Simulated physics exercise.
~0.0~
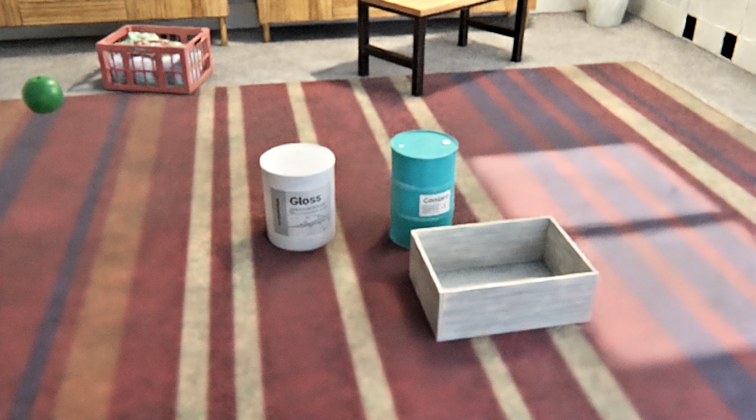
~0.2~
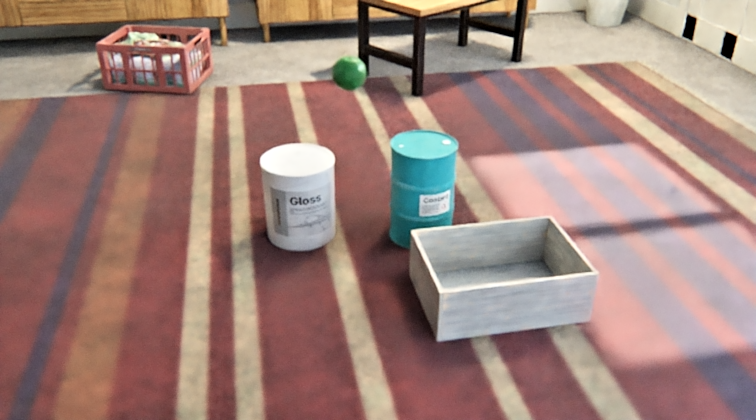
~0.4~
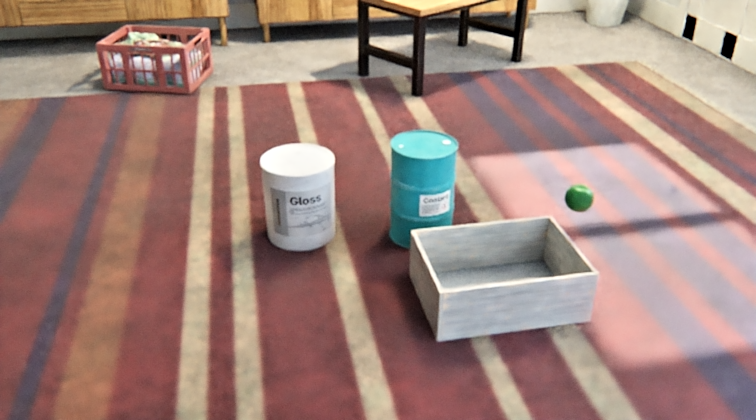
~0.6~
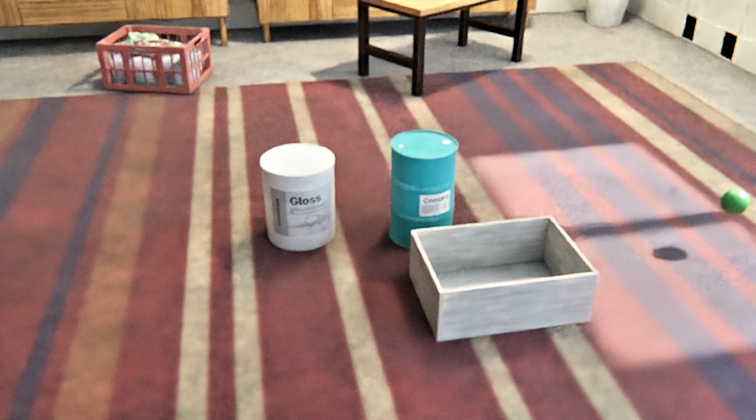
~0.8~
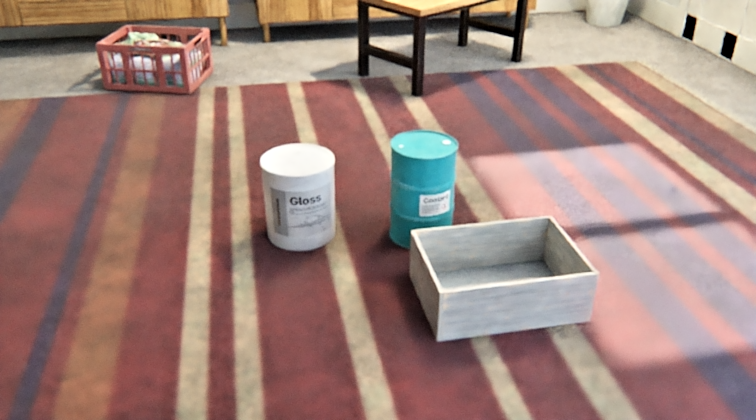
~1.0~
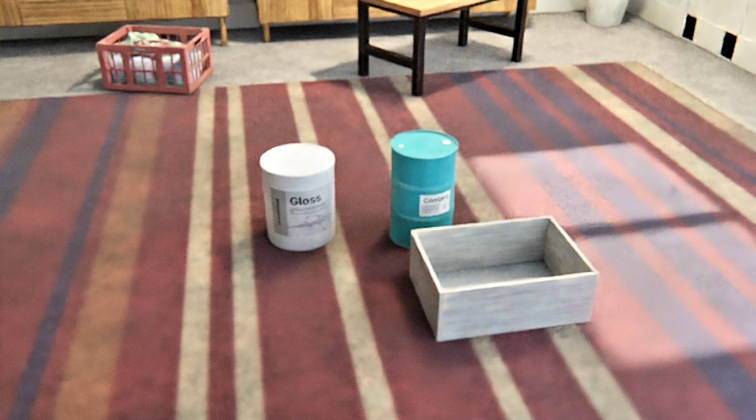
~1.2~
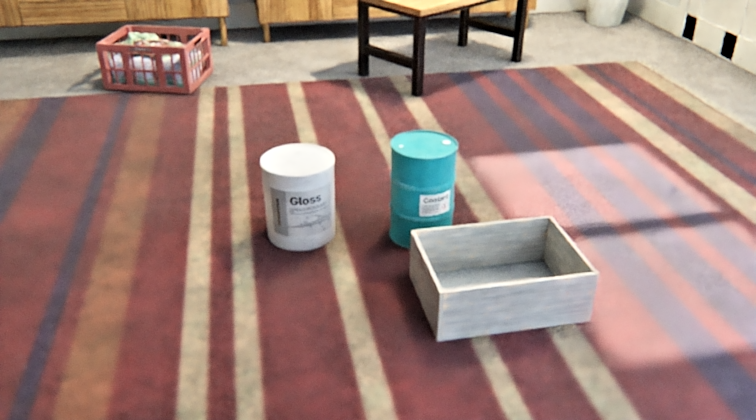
A green ball, perhaps an apple, flew in from the left above a striped rug, passed over the white tub and turquoise barrel, missed the empty gray box, and went out of view on the right, leaving everything else in place.
